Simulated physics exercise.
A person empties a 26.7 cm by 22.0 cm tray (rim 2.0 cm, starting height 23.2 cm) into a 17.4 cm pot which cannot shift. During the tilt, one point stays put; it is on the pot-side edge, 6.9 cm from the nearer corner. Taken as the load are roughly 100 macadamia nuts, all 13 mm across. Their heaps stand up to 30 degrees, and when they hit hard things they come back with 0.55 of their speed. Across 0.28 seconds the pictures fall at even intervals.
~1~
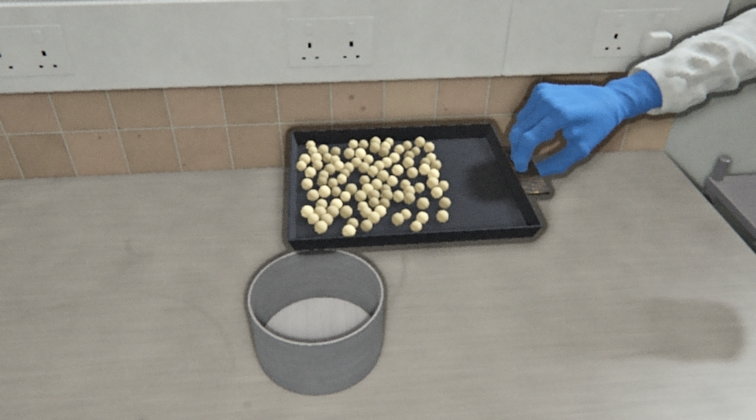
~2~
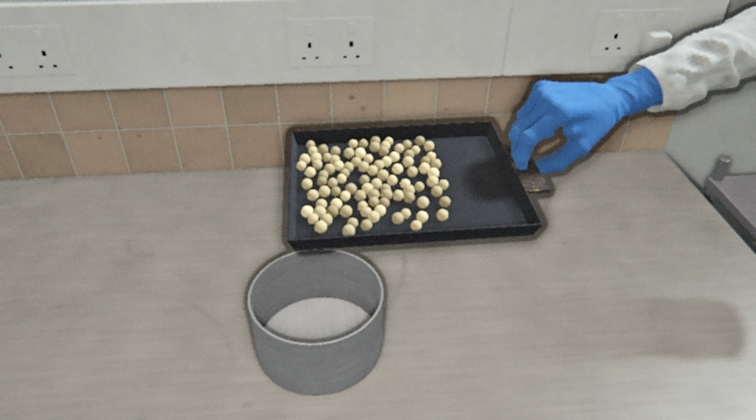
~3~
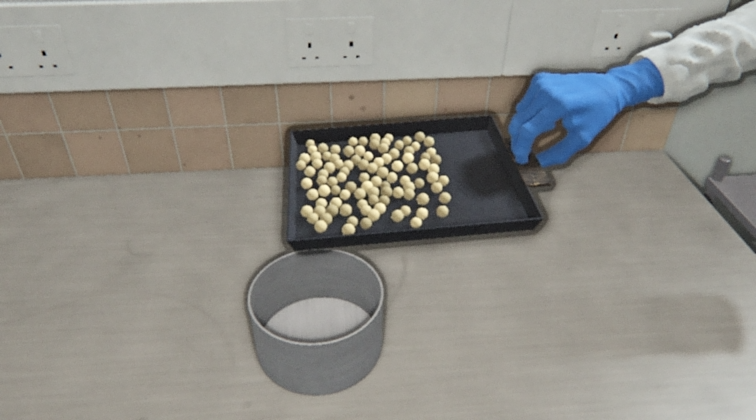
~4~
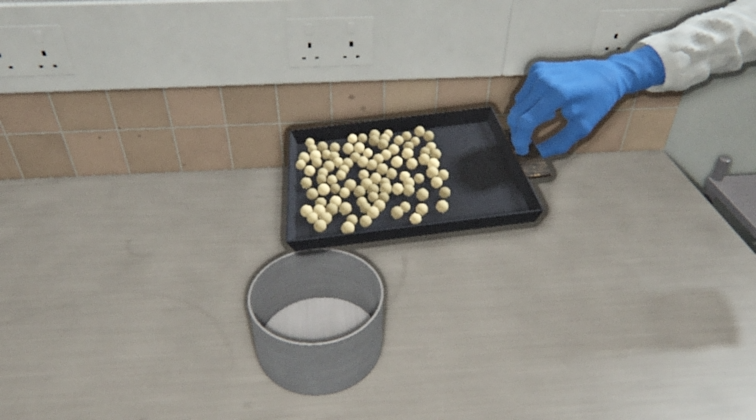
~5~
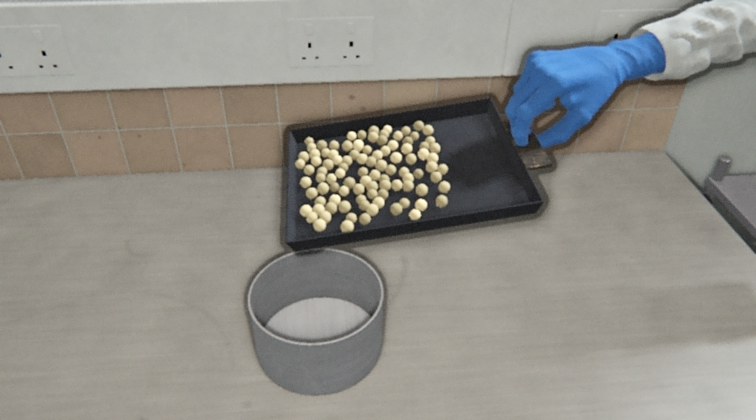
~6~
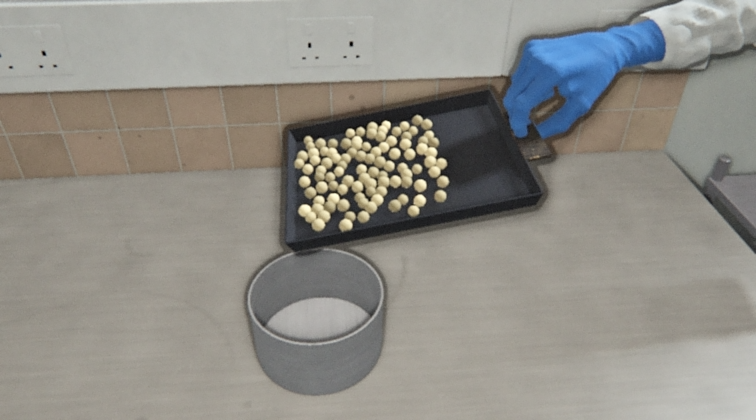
To begin with, a blue-gloved hand grips the handle of a dark tray lying level, with many small pale round nuts spread over its left part, behind a grey pot. Then the hand slowly raises the right side, slanting the tray gently leftward, while the nuts barely shift.
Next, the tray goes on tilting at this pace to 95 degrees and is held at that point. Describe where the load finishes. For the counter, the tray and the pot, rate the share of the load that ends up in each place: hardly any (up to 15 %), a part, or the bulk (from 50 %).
Share of the load - the counter: The bulk, the tray: Hardly any, the pot: A part.
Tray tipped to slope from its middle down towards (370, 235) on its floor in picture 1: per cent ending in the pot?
I'd say close to 60 %.
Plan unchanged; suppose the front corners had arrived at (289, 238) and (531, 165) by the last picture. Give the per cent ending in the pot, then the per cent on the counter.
Pot 25; counter 75.
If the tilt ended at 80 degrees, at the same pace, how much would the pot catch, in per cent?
Then about 35 per cent.
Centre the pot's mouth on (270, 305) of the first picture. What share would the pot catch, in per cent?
About 75 per cent.
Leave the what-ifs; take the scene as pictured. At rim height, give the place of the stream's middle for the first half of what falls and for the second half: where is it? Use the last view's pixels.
Near (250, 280) at first, near (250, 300) afterwards.
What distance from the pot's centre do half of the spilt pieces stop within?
Close to 20 cm, give or take.
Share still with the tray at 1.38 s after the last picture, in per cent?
Load share: Around 100%.
Then, 0.83 s after the last picture, tilt 50 degrees; the tray holds 100 %, the pot 0 %.
Then, 1.38 s after the last picture, tilt 76 degrees; the tray holds 100 %, the pot 0 %.
Then, 1.99 s after the last picture, tilt 95 degrees; the tray holds 0 %, the pot 30 %.
In the end, counter 70 %, tray 0 %, pot 30 %.
